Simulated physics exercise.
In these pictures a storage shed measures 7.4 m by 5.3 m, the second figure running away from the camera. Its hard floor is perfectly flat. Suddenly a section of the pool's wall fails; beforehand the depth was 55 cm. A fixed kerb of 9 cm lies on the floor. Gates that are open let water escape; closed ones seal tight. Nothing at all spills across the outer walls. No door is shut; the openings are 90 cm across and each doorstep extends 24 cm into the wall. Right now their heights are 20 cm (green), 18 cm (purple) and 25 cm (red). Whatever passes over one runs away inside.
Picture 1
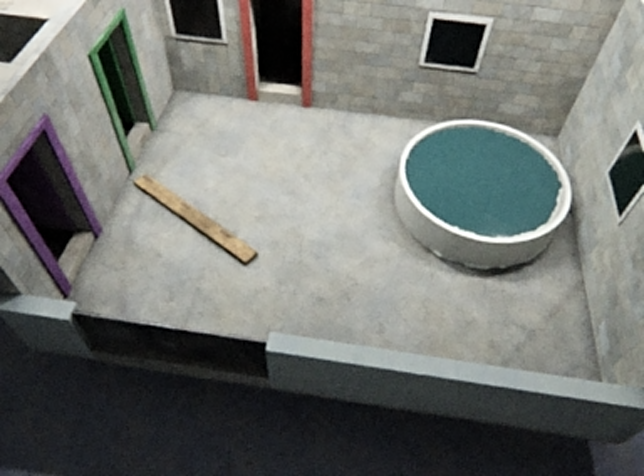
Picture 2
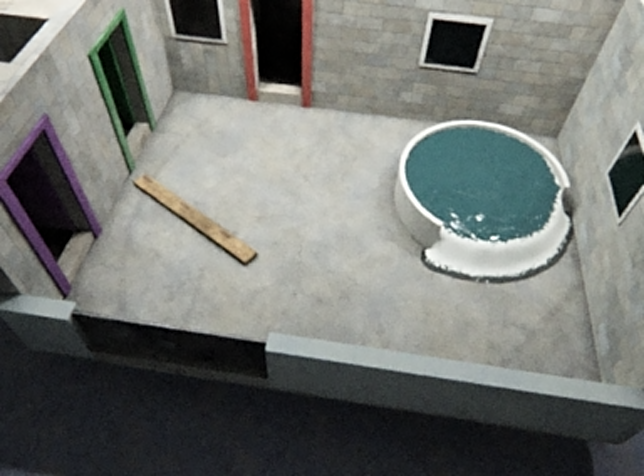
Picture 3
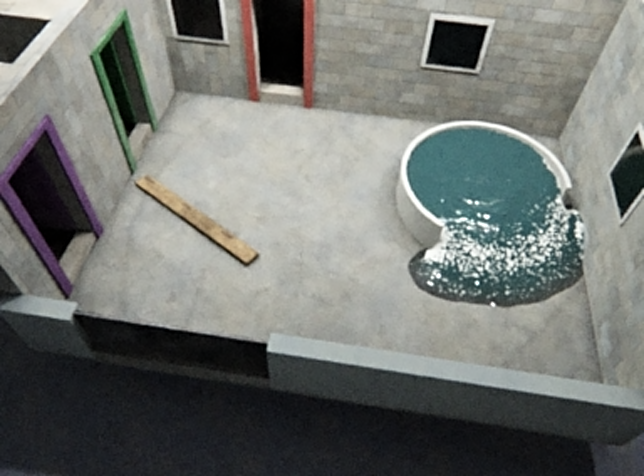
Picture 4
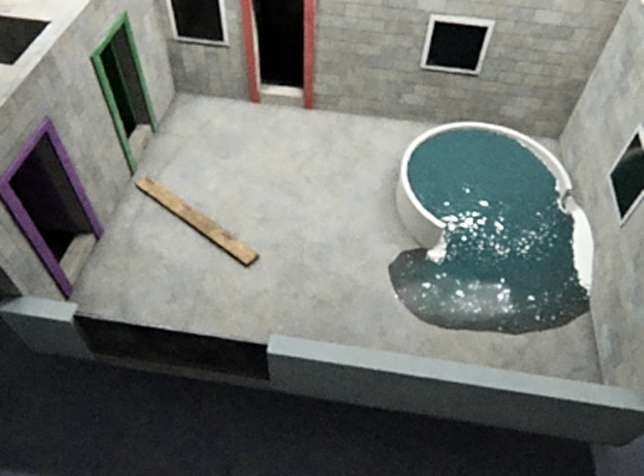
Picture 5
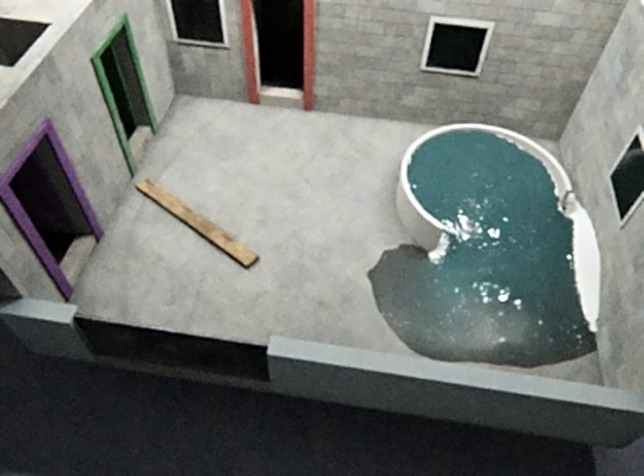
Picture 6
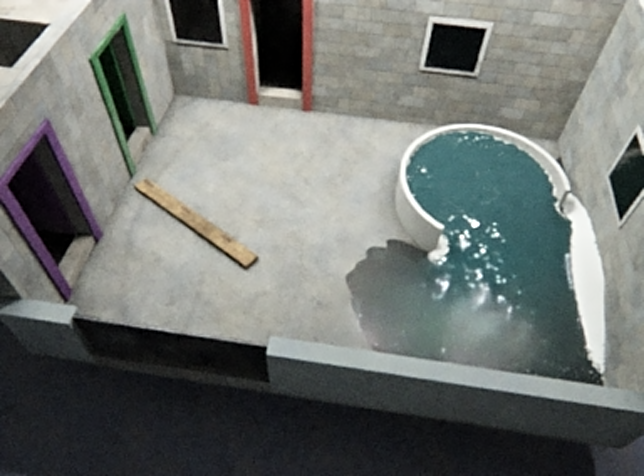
At the start, a round white-walled pool of teal water stands still on the right of a grey room with purple, green and red doorways and a plank on the floor. Then its front wall breaks open, and foaming water pours out, spreading steadily across the floor toward the low front wall.
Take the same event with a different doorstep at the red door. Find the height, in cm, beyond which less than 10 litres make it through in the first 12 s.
I would say 6.5 cm.
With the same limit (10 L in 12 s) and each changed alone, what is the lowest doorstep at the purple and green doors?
Some 19 cm for purple, some 8.5 cm for green.
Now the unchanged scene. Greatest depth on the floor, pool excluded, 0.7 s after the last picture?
I'd put it near 46 cm.
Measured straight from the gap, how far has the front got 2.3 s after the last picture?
The front is some 6.2 m out.
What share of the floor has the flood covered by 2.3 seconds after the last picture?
Approximately 45 % of the floor.
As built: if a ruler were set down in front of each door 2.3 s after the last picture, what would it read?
Door by door in cm - green 0, purple 0, red 0.
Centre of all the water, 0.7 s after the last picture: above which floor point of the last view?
Roughly (495, 252).
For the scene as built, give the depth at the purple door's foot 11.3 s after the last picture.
It works out to about 9.0 centimetres deep.
Then, 0.7 s after the last picture water covers 25 % of the floor, deepest (46 cm) near (537, 407); it has not reached the red door.
Then, 2.3 s after the last picture water covers 45 % of the floor, deepest (34 cm) near (610, 418); it has not reached the red door.
Then, 11.3 s after the last picture water covers 95 % of the floor, deepest (13 cm) near (359, 329); 6 cm at the red door, 0 litres in over its 25 cm doorstep.
At the red door as built, the water peaked near 11 cm, 6.9 s after the last picture.
Run again over the same 12 s with other heights there, 19 litres in over 5 cm, 4 litres over 8 cm. The limit of 10 litres is kept from about 6.5 cm up.
